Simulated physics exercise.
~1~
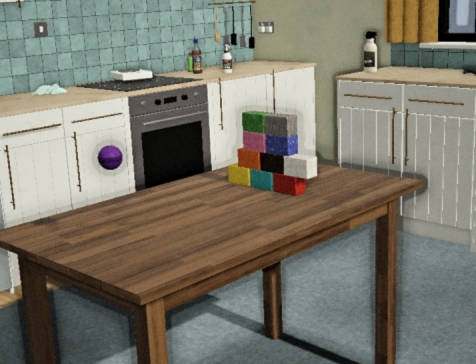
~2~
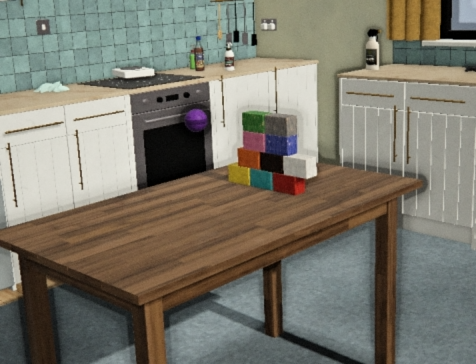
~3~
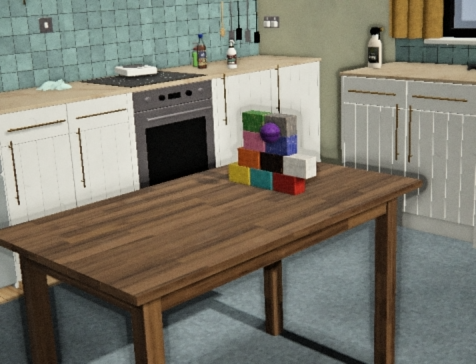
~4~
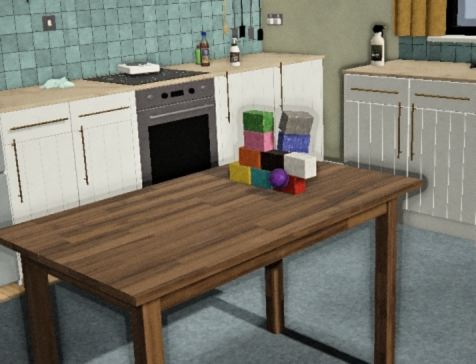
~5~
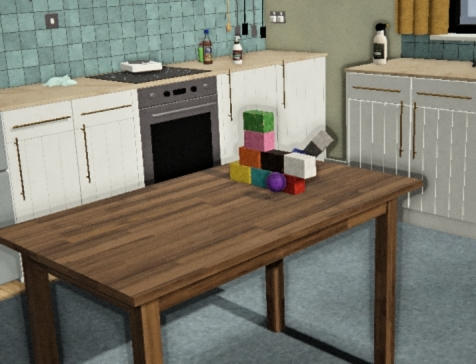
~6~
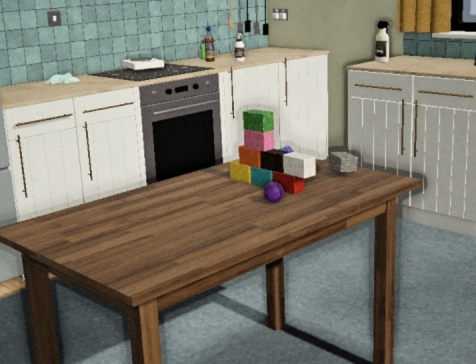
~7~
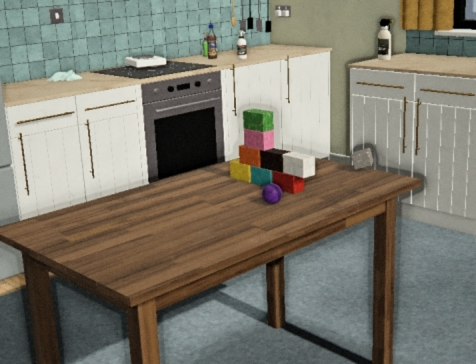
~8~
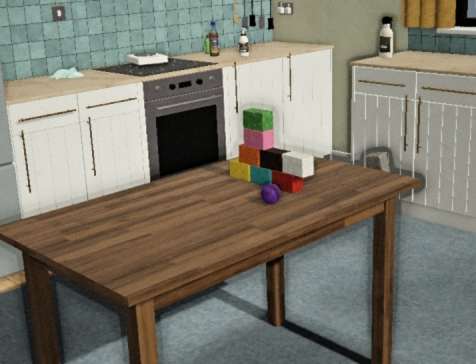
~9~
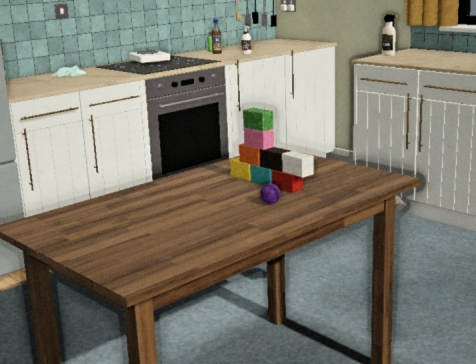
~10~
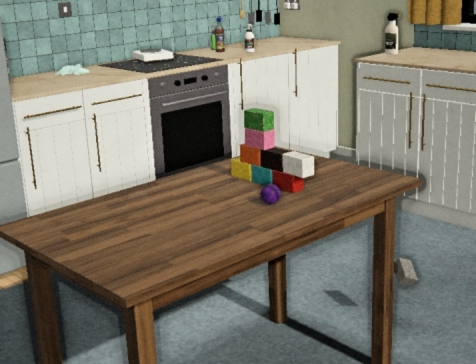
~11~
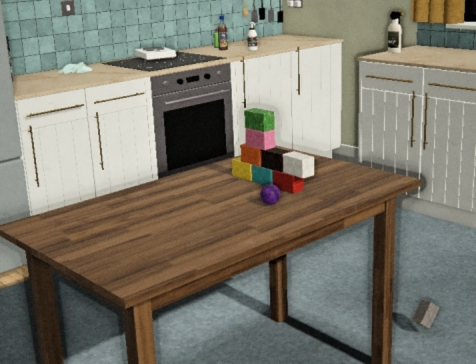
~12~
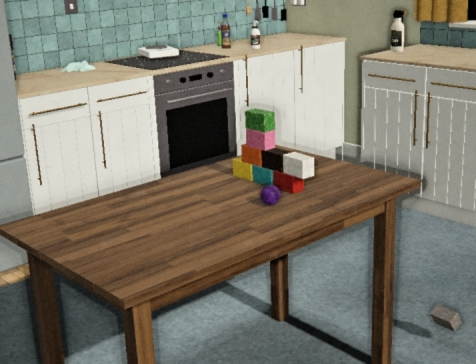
A purple ball flew in from the left across a kitchen and hit a stack of coloured blocks on a wooden table, knocking a grey block off the right side onto the floor, while the ball settled in front of the mostly standing pile.
